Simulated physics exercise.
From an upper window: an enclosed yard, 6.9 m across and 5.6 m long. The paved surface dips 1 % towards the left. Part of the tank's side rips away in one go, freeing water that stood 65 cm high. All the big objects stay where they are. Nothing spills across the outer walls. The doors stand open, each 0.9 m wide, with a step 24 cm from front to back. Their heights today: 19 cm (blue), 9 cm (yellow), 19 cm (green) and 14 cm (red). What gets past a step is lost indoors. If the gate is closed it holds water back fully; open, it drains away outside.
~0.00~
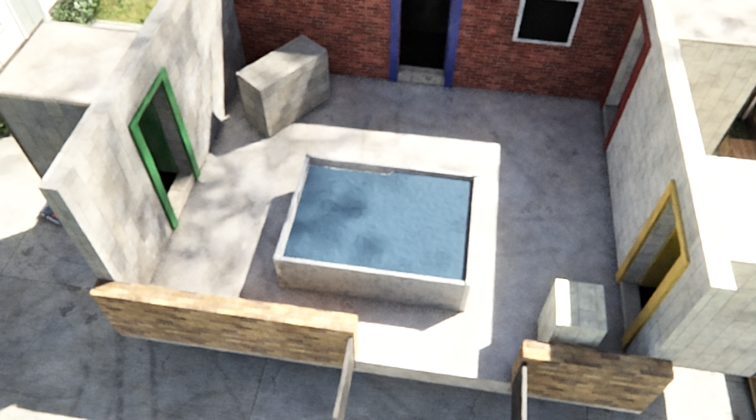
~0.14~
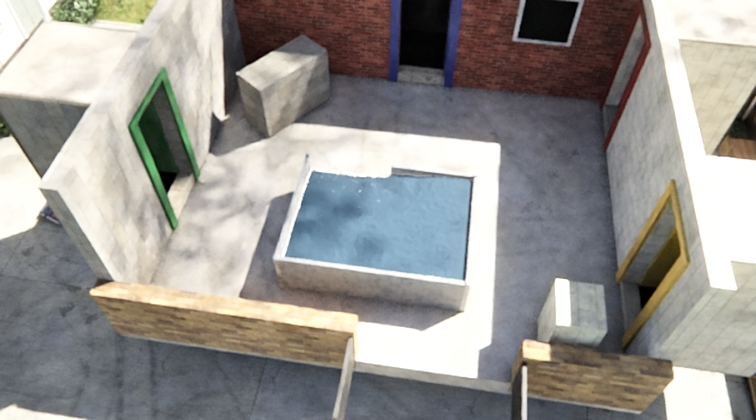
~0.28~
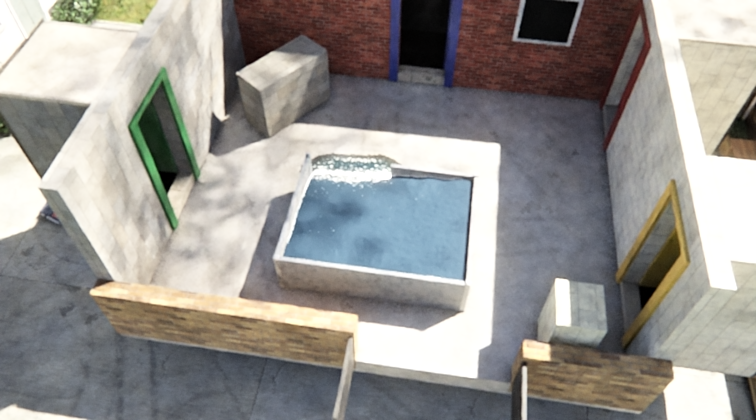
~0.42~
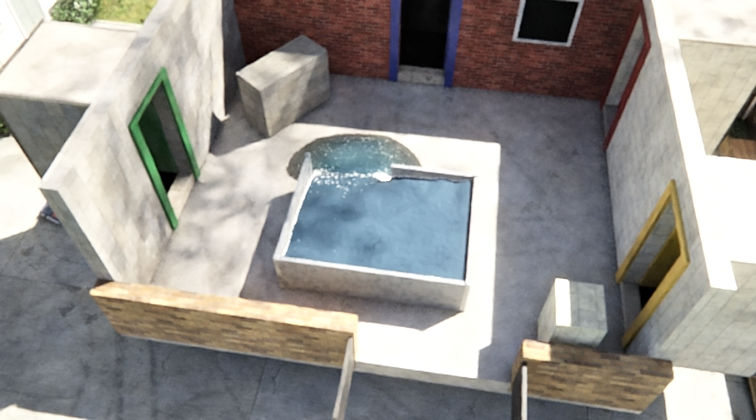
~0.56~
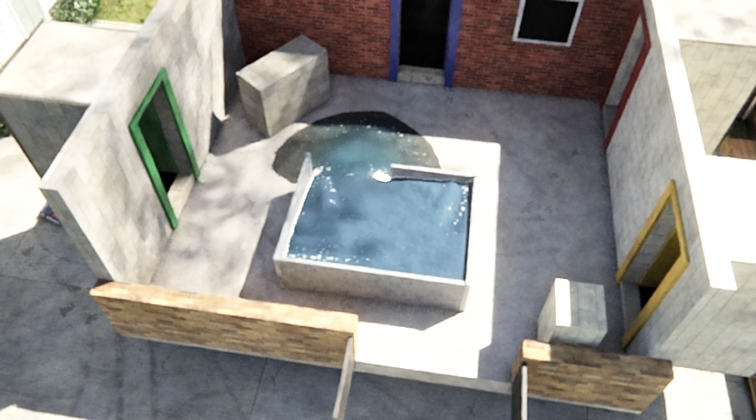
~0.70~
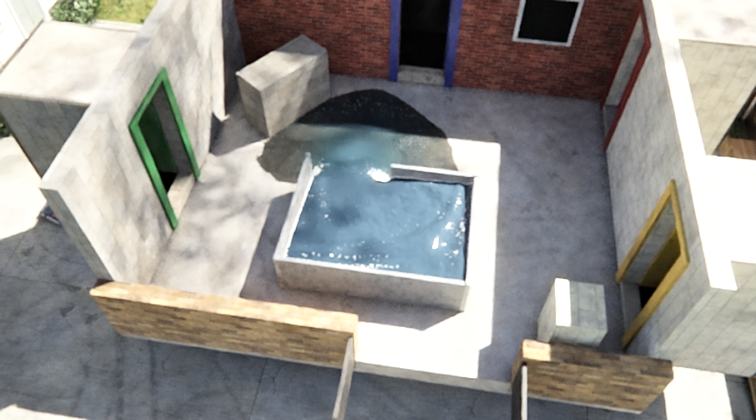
Water bursts through the far side of a tank and spreads across the paved yard.
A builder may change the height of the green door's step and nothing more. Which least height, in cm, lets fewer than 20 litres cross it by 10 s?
At least 5.5 cm or so.
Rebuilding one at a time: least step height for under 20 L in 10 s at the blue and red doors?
Roughly 22 cm at blue and 17 cm at red.
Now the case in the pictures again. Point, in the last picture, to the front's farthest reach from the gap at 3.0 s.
Around (599, 101).
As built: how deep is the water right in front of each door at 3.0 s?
In cm: Blue 23, yellow 0, green 8, red 8.
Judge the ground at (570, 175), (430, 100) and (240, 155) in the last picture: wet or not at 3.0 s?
In that order: Still dry, flooded, under water.
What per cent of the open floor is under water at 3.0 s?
About 45 per cent.
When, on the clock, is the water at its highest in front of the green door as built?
Around 5.0 s.
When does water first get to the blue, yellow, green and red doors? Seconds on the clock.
Arrival: Blue 1.0 s, yellow 4.5 s, green 2.4 s, red 2.8 s.
After 1.4 s water covers 25 % of the floor, deepest (42 cm) near (303, 117); it has not reached the green door.
After 3.0 s water covers 45 % of the floor, deepest (33 cm) near (371, 84); 8 cm at the green door, 0 litres in over its 19 cm step.
After 10.0 s water covers 100 % of the floor, deepest (14 cm) near (137, 312); 6 cm at the green door, 0 litres in over its 19 cm step.
At the green door as built, the water arrived by 2.5 s and peaked near 11 cm at 5.2 s.
With a step of 4.5 cm, 31 litres would have come in within the 10 s; with 6 cm, 15 litres. So under 20 litres takes about 5.5 cm.
